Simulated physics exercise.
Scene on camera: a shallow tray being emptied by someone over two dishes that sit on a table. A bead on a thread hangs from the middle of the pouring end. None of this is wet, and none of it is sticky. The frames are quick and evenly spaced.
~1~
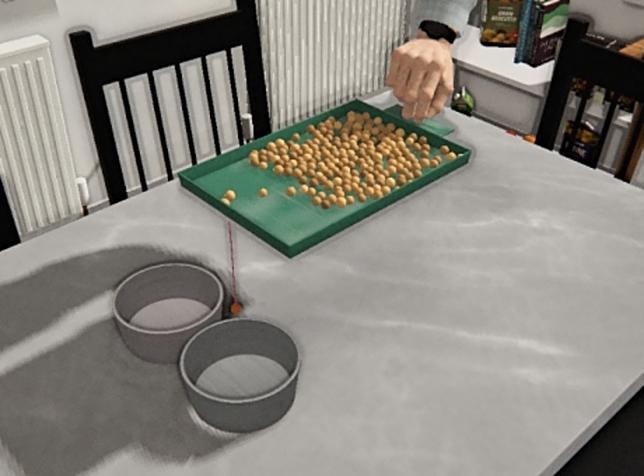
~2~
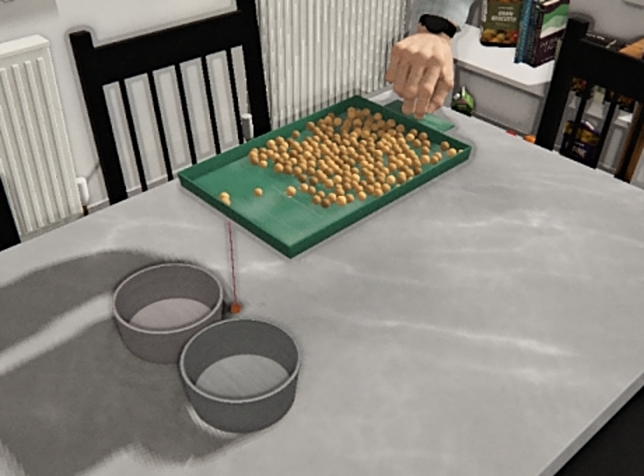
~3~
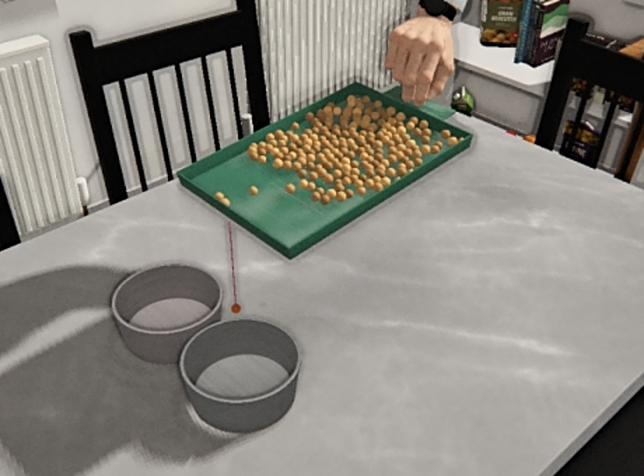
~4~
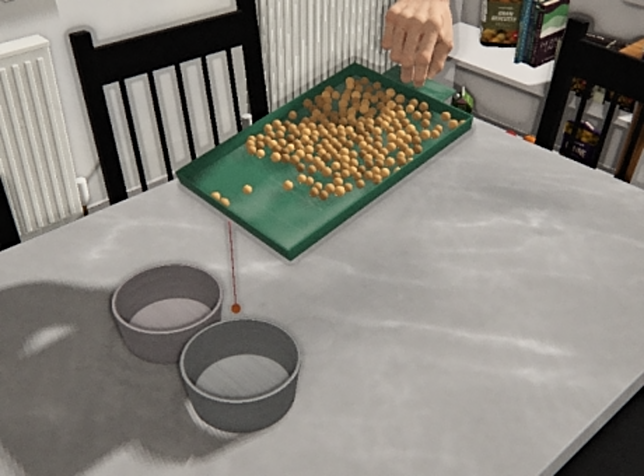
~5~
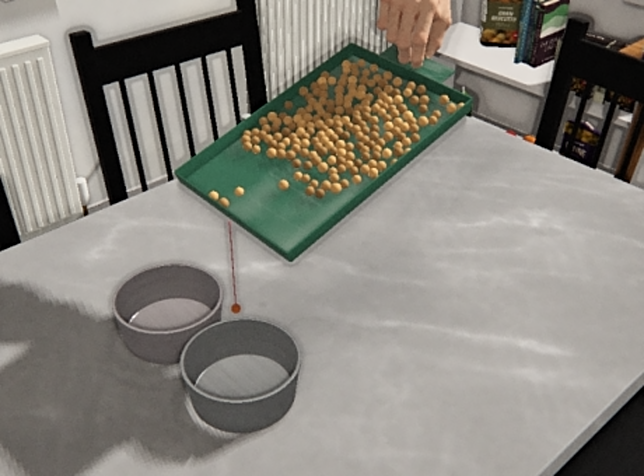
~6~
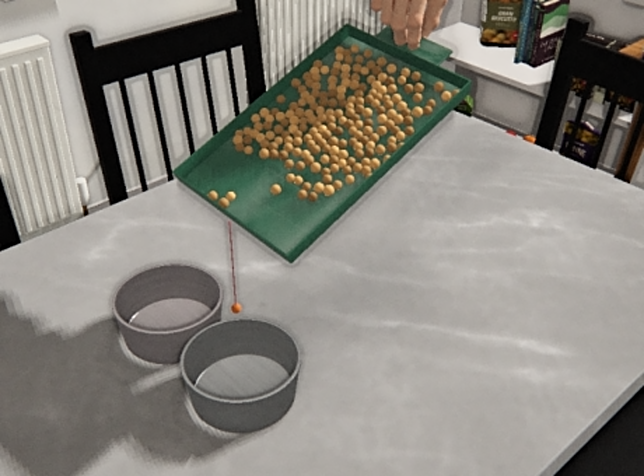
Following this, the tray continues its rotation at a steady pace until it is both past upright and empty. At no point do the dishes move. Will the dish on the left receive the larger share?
No: The dish on the right is going to receive more.
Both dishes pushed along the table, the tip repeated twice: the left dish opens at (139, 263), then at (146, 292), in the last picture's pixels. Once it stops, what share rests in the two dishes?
First case 20 in a hundred, second case 60 in a hundred.
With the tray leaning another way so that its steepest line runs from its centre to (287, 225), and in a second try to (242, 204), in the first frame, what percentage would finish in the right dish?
In order, 60 in a hundred and 20 in a hundred.
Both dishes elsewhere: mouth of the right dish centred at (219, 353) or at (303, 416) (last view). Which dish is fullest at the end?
Place 1 - the dish at right; place 2 - the dish at left.
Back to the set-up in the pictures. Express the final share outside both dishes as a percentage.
Call it some 30 percent of the pieces.
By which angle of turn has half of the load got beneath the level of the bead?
About 85°.
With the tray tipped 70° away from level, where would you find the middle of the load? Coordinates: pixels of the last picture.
Around (231, 256).
Just after the last frame, tray tipped steeply; roughly half on the tray; about a tenth in the right dish; just a few in the left dish; about a tenth outside both; roughly a third in the air.
A moment on, tray tipped past a quarter turn; about a tenth on the tray; roughly half in the right dish; just a few in the left dish; roughly a quarter outside both; roughly a quarter in the air.
Further on, tray tipped past a quarter turn; roughly two thirds in the right dish; about a tenth in the left dish; roughly a third outside both.
When it is over, tray tipped past a quarter turn; roughly two thirds in the right dish; about a tenth in the left dish; roughly a third outside both.
